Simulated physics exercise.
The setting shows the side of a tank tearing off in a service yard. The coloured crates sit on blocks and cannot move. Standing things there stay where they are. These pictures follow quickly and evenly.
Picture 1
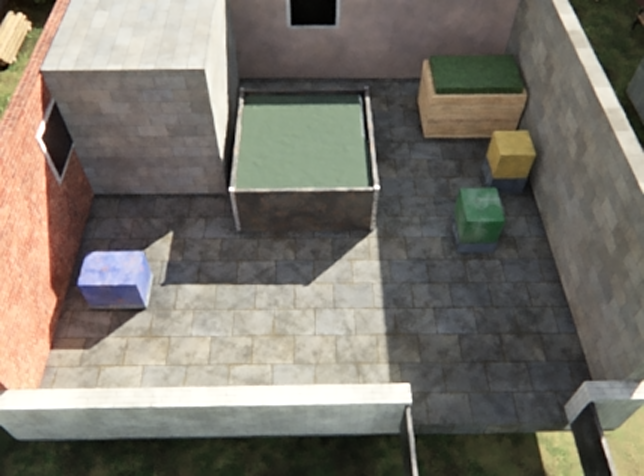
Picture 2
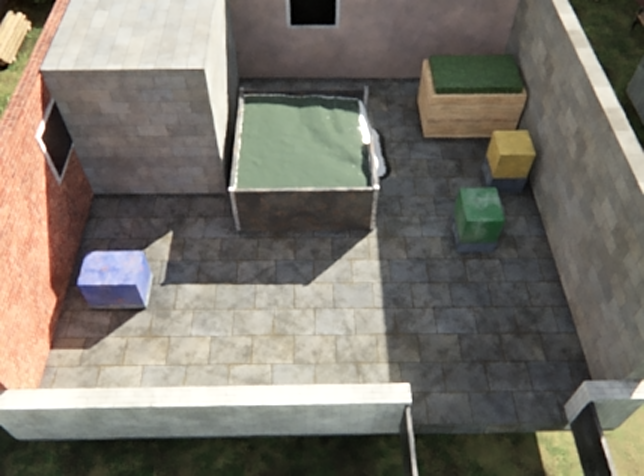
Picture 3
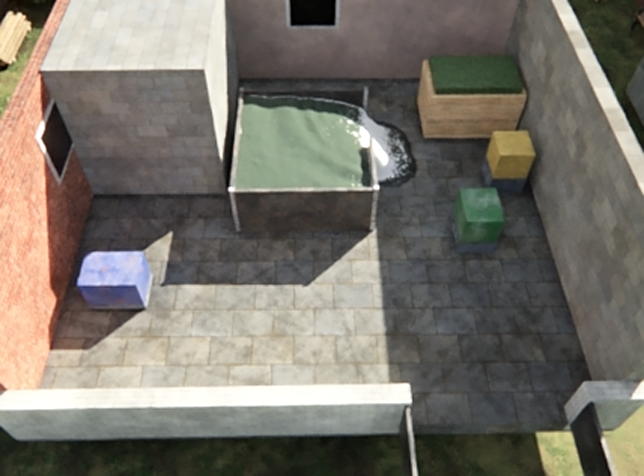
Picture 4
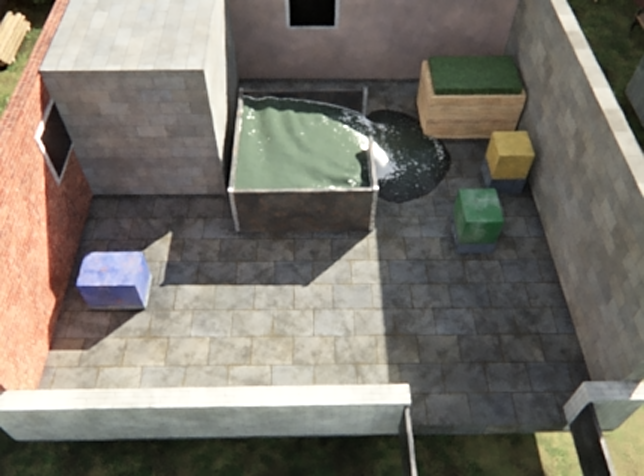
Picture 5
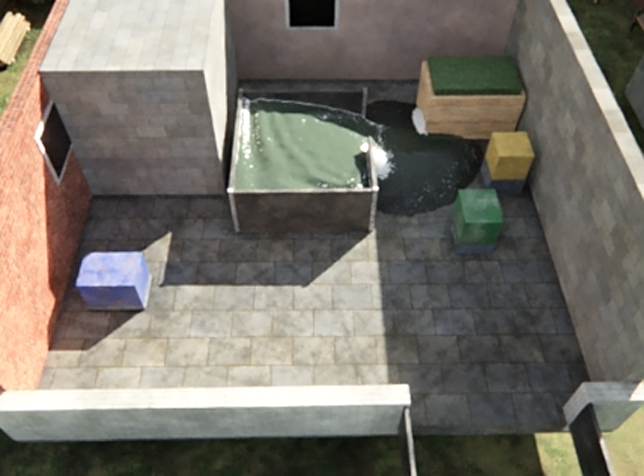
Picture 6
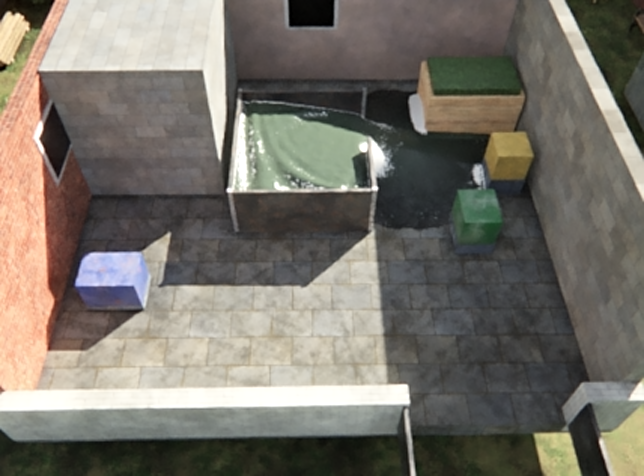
A tank of green water bursts open on its right side, flooding dark across the paving.
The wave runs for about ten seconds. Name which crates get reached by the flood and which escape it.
The green crate gets reached; the blue crate escapes it; the yellow crate gets reached.
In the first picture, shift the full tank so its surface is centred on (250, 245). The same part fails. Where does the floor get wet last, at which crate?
Answer: The blue one.
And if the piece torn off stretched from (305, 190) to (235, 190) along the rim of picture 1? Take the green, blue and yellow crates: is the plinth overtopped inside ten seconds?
The green crate never gets wet; the blue crate is flooded; the yellow crate never gets wet.
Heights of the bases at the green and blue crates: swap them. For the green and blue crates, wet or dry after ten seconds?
Well, the green crate gets reached and the blue crate stays unflooded.
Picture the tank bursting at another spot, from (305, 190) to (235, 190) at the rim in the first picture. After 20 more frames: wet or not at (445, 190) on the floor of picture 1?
Untouched.
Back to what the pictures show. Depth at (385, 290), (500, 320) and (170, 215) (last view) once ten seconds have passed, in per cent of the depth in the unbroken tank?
In the order asked, some 4, 4 and 0 in a hundred.
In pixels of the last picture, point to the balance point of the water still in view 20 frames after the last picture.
At roughly (384, 171).
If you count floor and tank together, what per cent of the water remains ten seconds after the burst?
I'd say around 78 per cent.
A moment on, water covers 20 % of the floor; the green crate water round its plinth, the blue crate not reached, the yellow crate water round its plinth.
Next, water covers 35 % of the floor; the green crate water round its plinth, the blue crate not reached, the yellow crate water round its plinth.
Then, water covers 50 % of the floor; the green crate water round its plinth, the blue crate not reached, the yellow crate water round its plinth.
Later, water covers 75 % of the floor; the green crate water round its plinth, the blue crate water round its plinth, the yellow crate water round its plinth.
In the end, water covers 90 % of the floor; the green crate was topped, the blue crate stayed above the water, the yellow crate was topped.
